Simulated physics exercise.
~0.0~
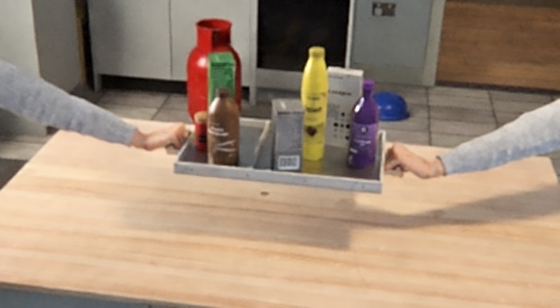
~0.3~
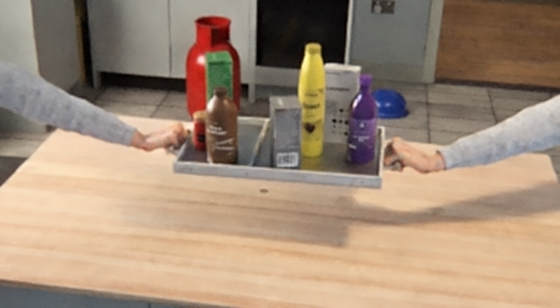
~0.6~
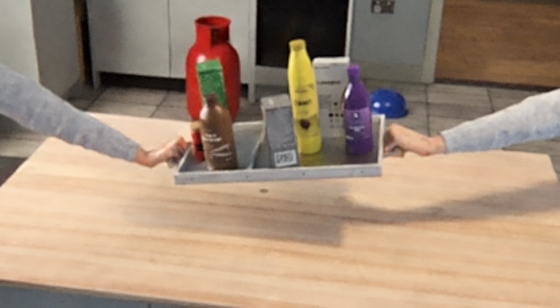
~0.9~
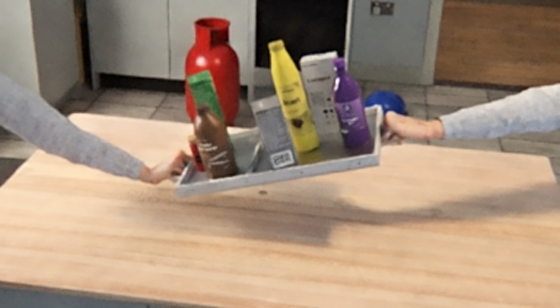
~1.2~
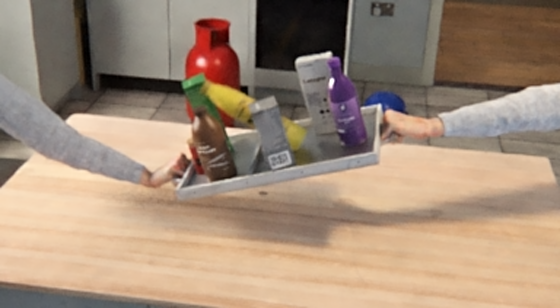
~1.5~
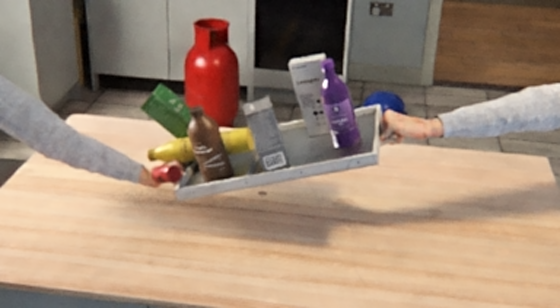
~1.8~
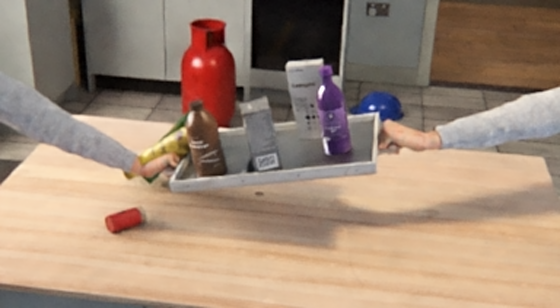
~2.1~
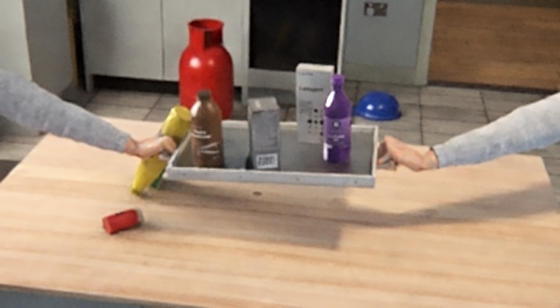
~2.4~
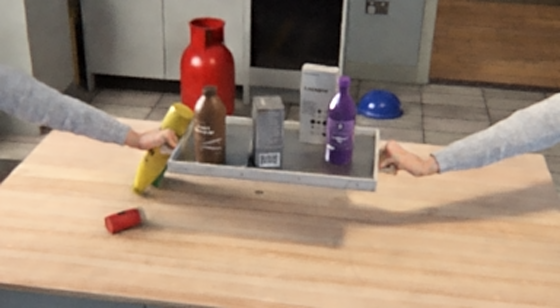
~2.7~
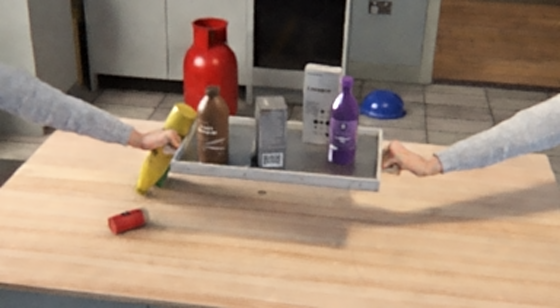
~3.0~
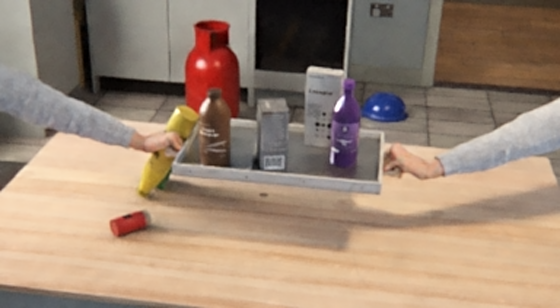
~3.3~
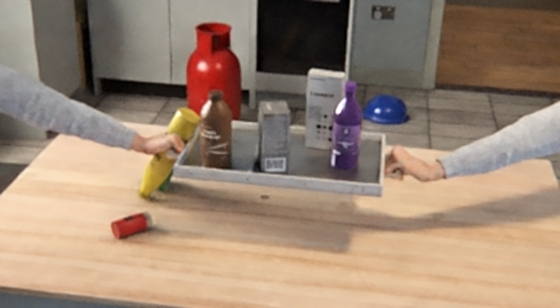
Tray held in two hands tipping down to the left, spilling a yellow bottle, green carton and red shaker, then levelling.
